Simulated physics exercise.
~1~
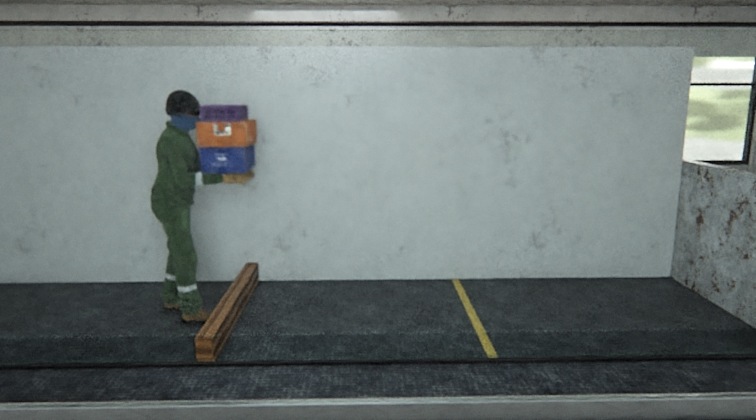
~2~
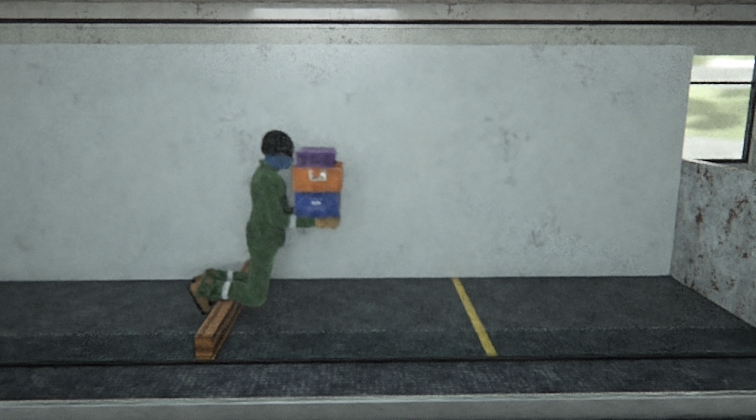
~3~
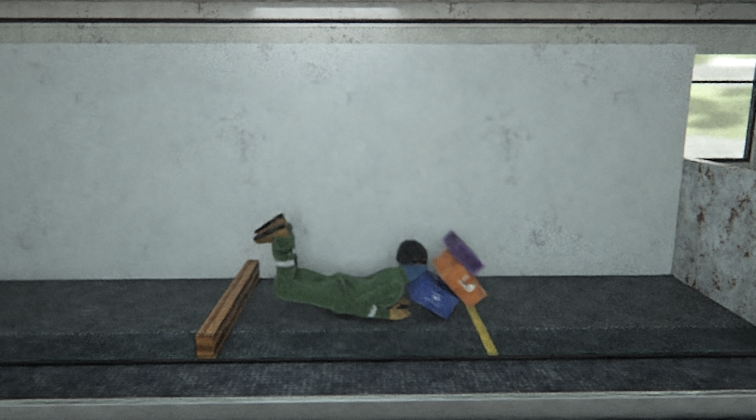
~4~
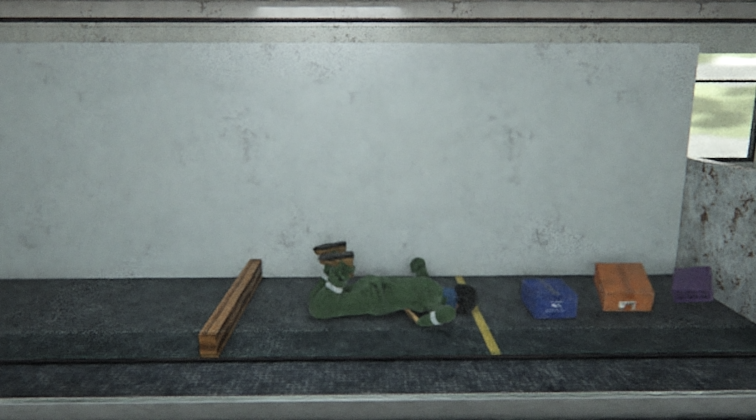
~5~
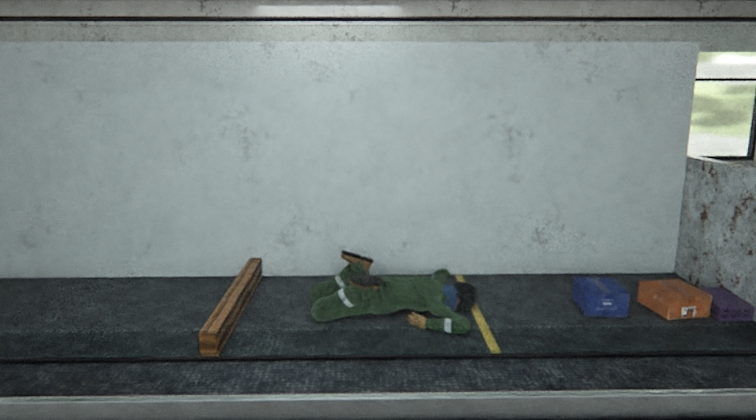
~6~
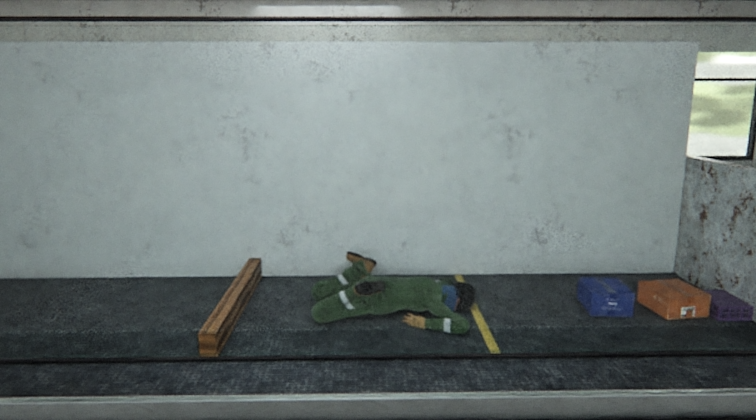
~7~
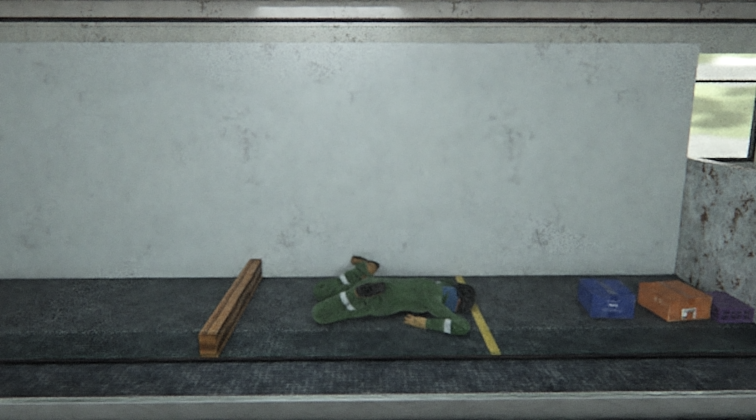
A porter in green carrying three stacked boxes tripped over a low wooden rail and fell flat to the right, sending the boxes tumbling past the yellow line, where they came to rest apart while the porter lay face down near it.
